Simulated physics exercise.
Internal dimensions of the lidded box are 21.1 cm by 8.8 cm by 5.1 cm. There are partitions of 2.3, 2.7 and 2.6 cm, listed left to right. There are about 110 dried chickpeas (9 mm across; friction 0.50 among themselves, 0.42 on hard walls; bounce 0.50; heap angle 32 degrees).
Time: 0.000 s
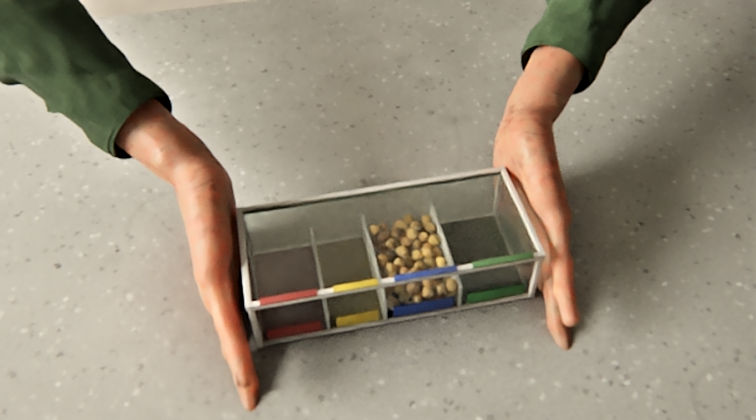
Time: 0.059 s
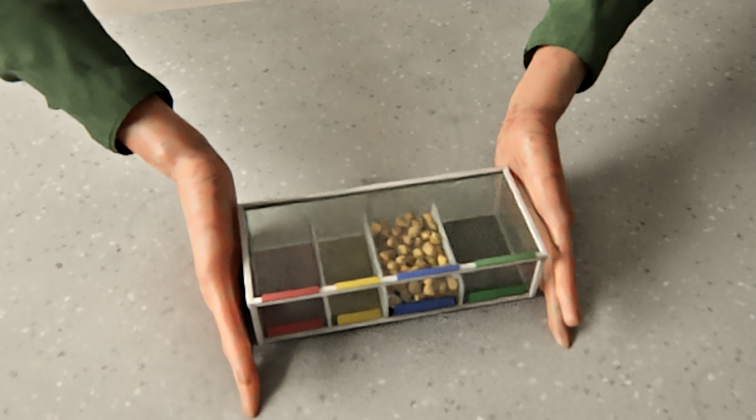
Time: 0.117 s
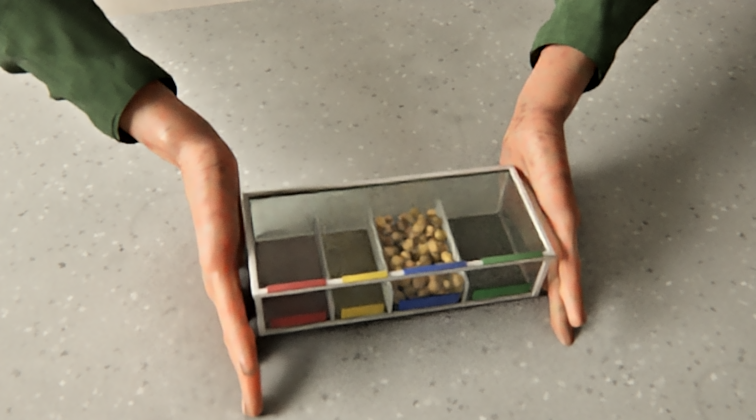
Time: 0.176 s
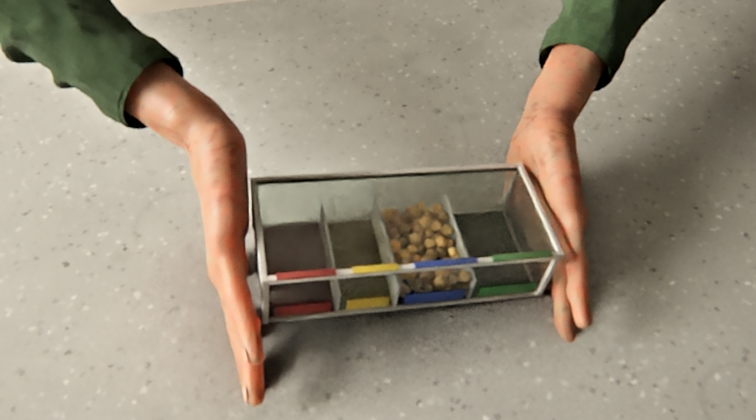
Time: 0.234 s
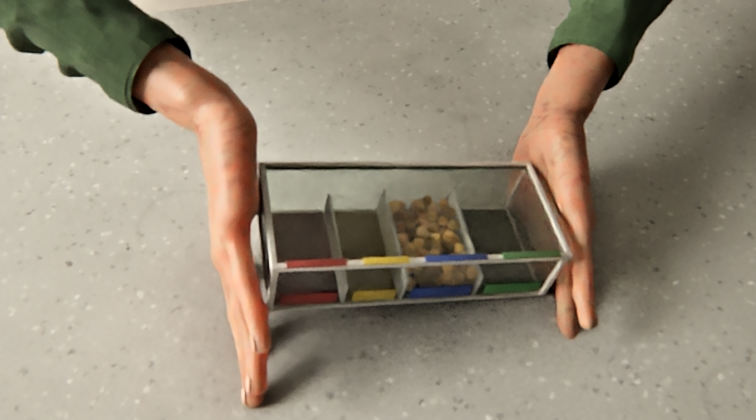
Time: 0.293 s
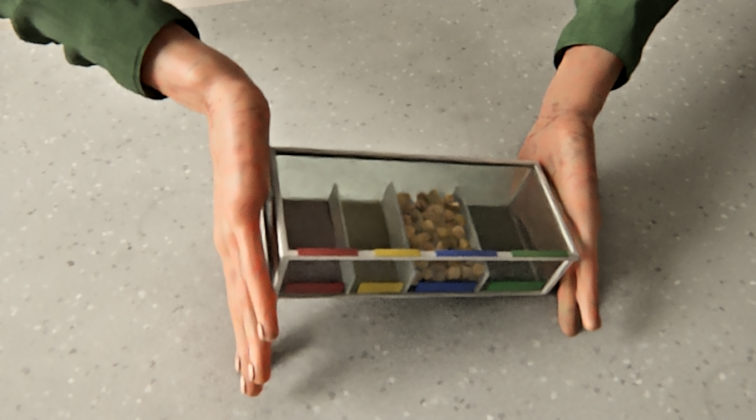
At first, two hands in green sleeves hold a clear, partitioned box level above a speckled grey surface, with chickpeas heaped in the blue-marked compartment. The hands then gradually tilt the box, raising its left end so the right end sits lower, while the chickpeas stay within the blue section.
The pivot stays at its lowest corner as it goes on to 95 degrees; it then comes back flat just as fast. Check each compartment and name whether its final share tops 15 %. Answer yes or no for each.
Red: No, blue: Yes, green: Yes, yellow: No.
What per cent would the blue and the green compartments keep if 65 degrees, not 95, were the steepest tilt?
Shares: Blue 85 and green 15, per cent.
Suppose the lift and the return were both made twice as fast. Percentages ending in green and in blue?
You'd end up with green at 75 percent and blue at 25 percent.
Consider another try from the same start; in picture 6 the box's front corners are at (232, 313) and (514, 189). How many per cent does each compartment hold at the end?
Per cent at the end: Red 75; blue 25; green 0; yellow 0.
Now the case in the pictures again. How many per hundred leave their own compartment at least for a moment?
The share comes out near 70 per cent.
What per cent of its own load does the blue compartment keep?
30 per cent, roughly.
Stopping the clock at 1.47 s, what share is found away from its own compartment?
35 percent.
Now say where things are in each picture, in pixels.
The first picture shows box tilt 0 degrees, front corners at (252, 304) and (539, 254); blue 100 %.
The second picture shows box tilt 1 degrees, front corners at (253, 301) and (541, 254).
The third picture shows box tilt 4 degrees, front corners at (259, 291) and (548, 253), lowest corner right front.
The fourth picture shows box tilt 8 degrees, front corners at (267, 278) and (557, 253), lowest corner right front.
The fifth picture shows box tilt 12 degrees, front corners at (277, 265) and (565, 254), lowest corner right front.
The sixth picture shows box tilt 17 degrees, front corners at (287, 252) and (572, 254), lowest corner right front; blue 100 %. Its pace works out near 70 degrees a second.
After 1.47 s, tilt 95 degrees; blue 65 %, green 35 %.
After 2.25 s, tilt 42 degrees; blue 30 %, green 70 %.
After 3.05 s, tilt 0 degrees; blue 30 %, green 70 %.
By 3.3 s all is still; red 0 %, blue 30 %, green 70 %, yellow 0 %.
